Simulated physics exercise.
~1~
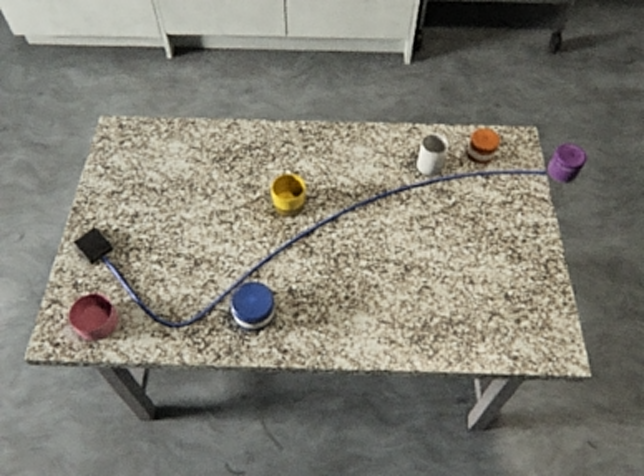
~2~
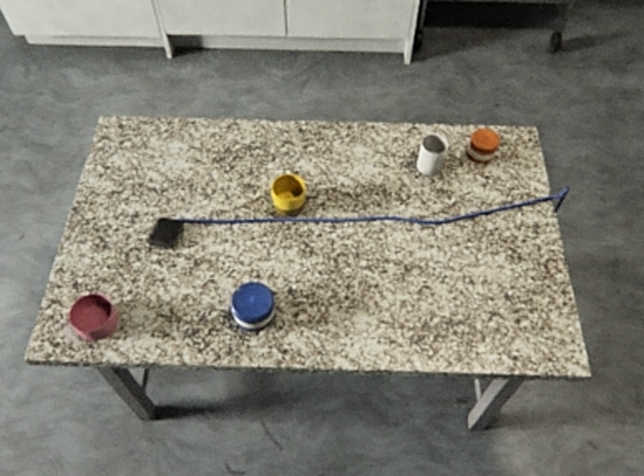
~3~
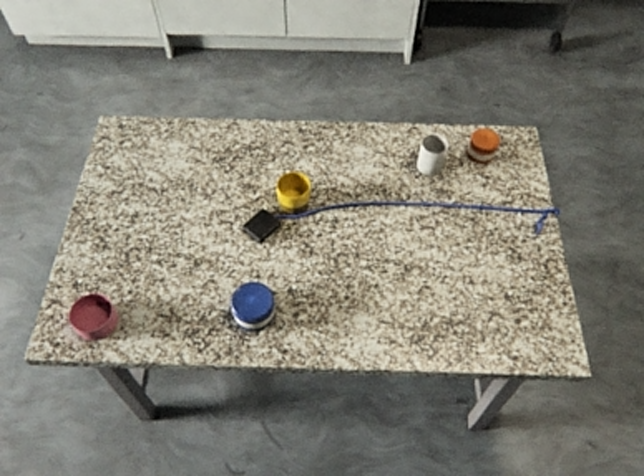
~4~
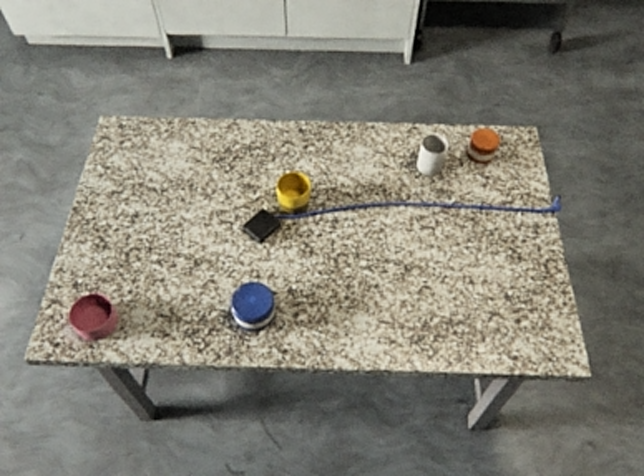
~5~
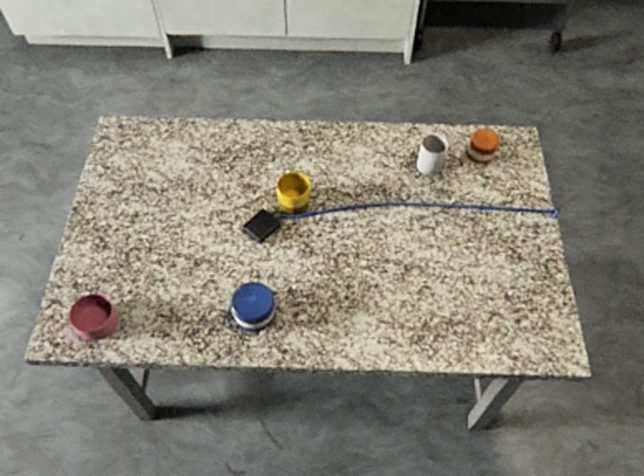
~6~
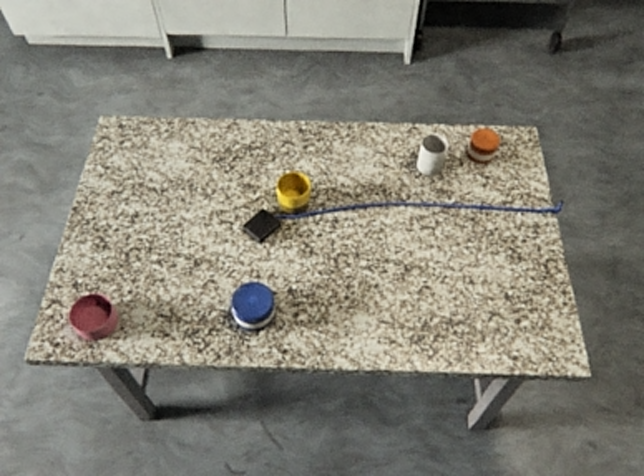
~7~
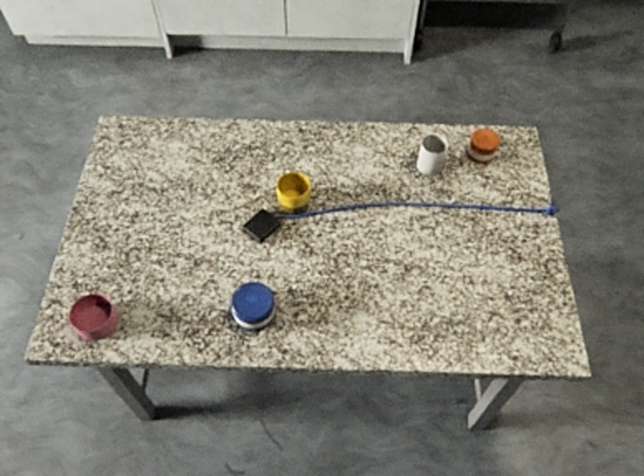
In this clip, a purple speaker drops off the right edge of a speckled table, its blue cable pulling a black phone rightward until the phone stops beside the yellow mug, nudging it slightly, and the cable's end sways at the edge while the other cups and canisters stay put.
